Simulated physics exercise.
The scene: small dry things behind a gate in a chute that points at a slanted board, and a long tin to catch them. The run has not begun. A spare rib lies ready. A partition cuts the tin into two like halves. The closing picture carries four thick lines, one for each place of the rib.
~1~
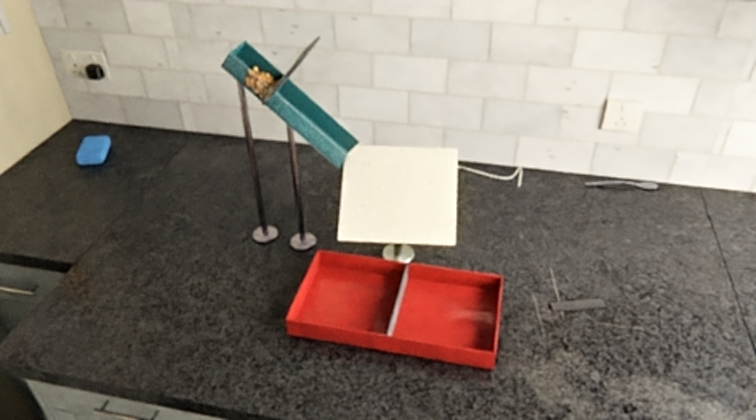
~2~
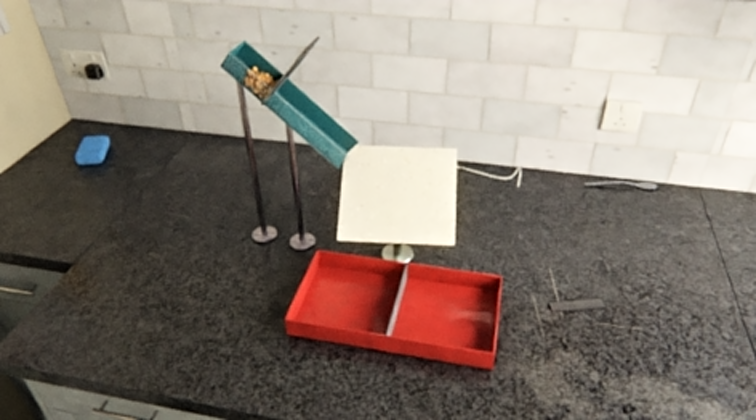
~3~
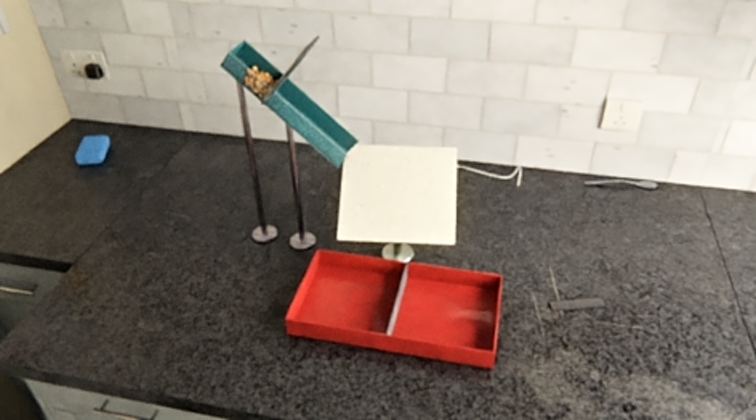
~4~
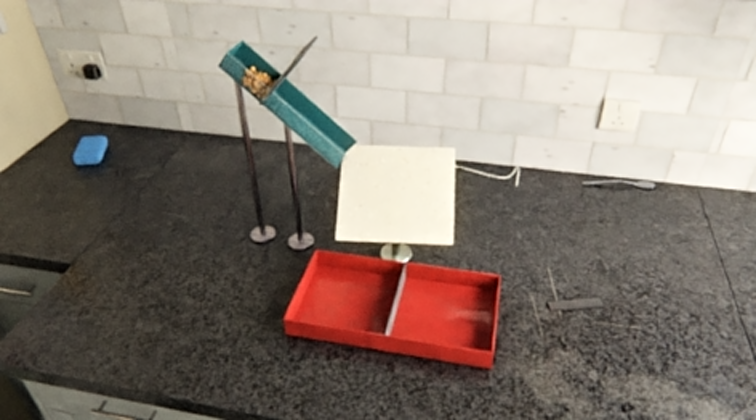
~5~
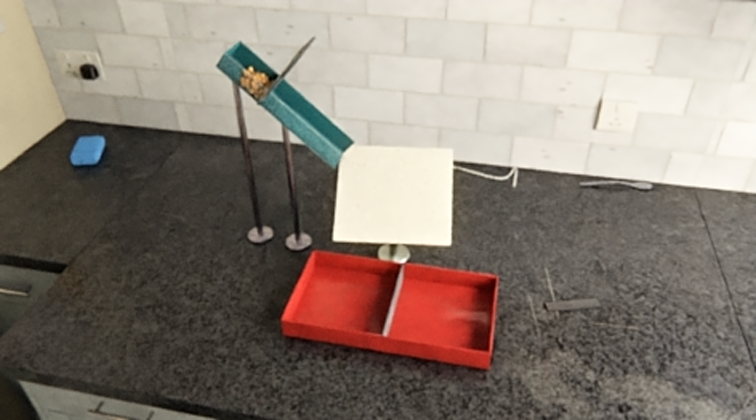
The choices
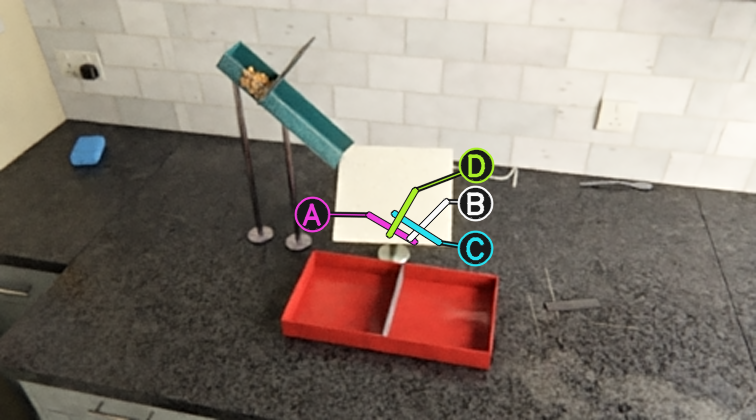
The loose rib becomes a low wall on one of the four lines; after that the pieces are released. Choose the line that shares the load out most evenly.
Use line B.
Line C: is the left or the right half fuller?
Right.
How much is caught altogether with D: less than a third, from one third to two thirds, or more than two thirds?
More than two thirds.
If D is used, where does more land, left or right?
Left.
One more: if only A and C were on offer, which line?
C.
On the marked copy, line A from (368, 215) to (414, 241); line B from (446, 201) to (409, 238); line C from (394, 213) to (439, 242); line D from (415, 190) to (389, 234).
With A, of what is caught, a small part in the left half, nearly all in the right.
With B, of what is caught, about two thirds in the left half, about a third in the right.
With C, of what is caught, about a quarter in the left half, most in the right.
With D, of what is caught, most in the left half, a small part in the right.
